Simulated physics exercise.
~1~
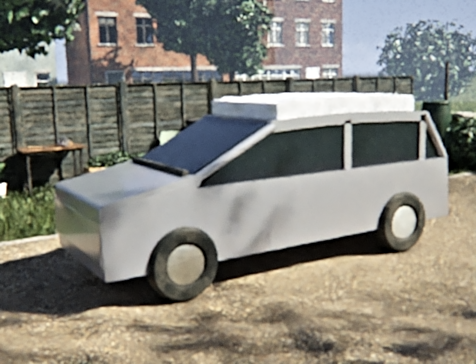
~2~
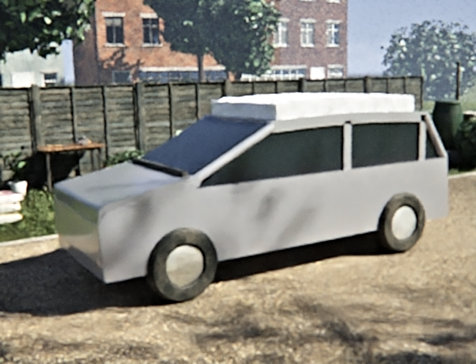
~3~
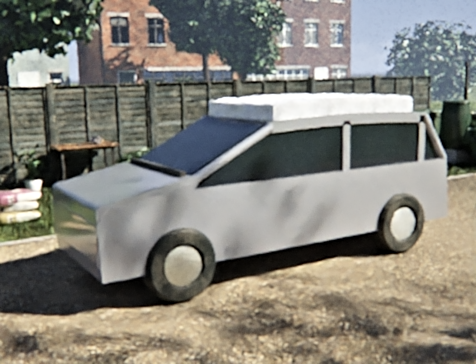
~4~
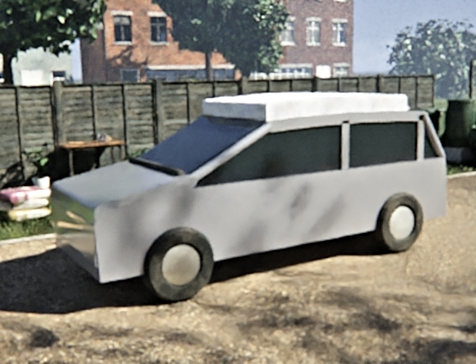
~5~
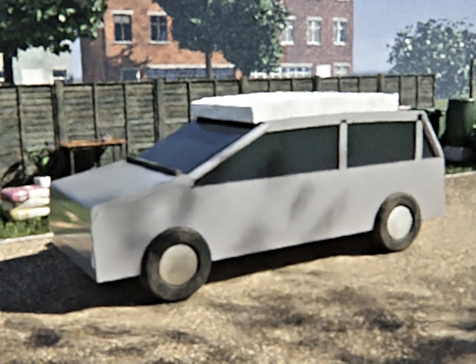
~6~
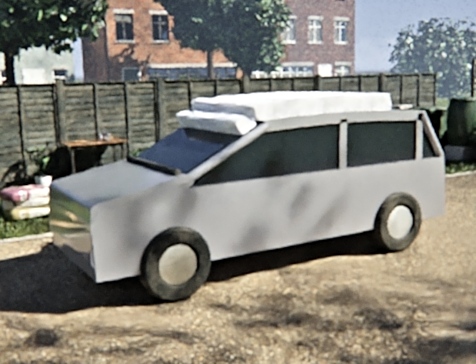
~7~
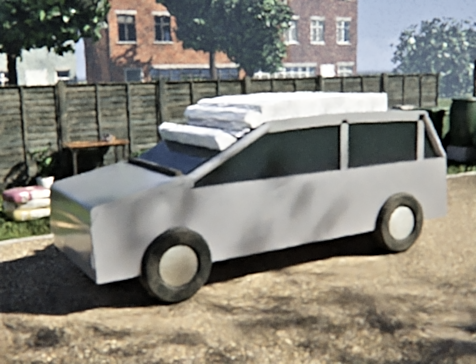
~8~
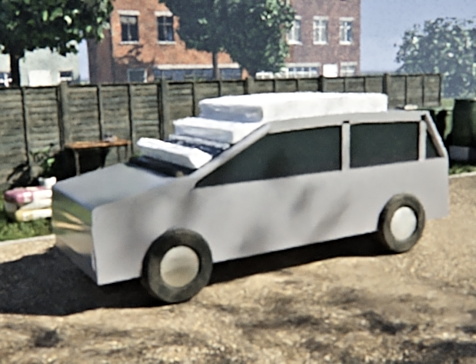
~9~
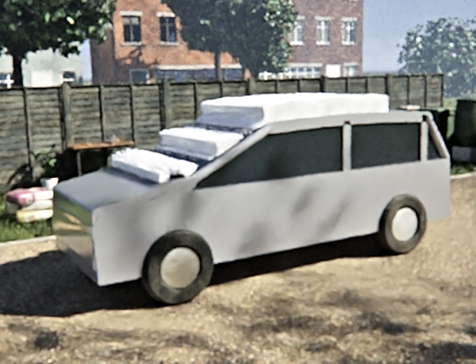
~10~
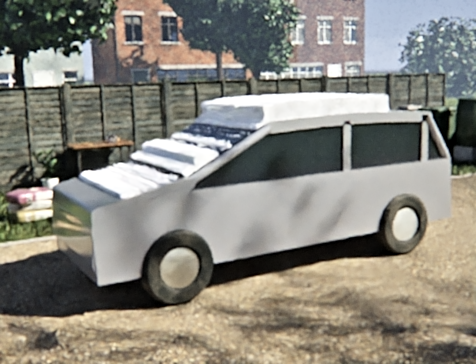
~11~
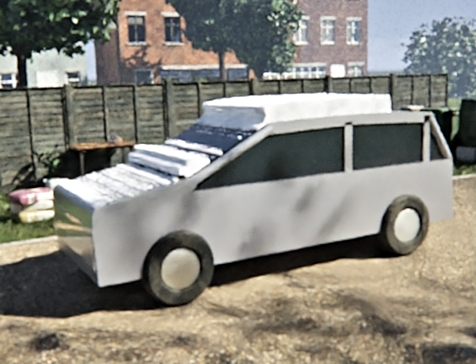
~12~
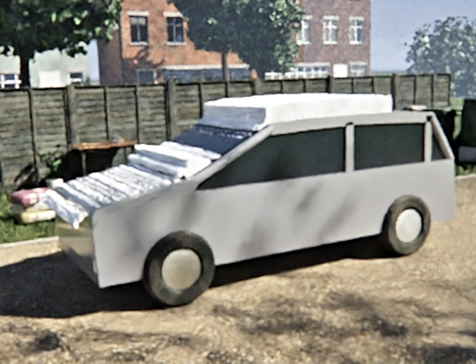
At the start, a plain grey car faces left on sunlit gravel beside a wooden fence, a thick white slab of snow lying along its roof. The slab begins to slide forward, and its front edge pushes out over the top of the windscreen. A piece breaks away and drops onto the glass, then slides down in chunks towards the bonnet. The broken snow spreads forward over the bonnet in ridged strips until it reaches the nose. By the end, most of the snow still sits on the roof, with rough strips covering the bonnet and some snow on the windscreen.
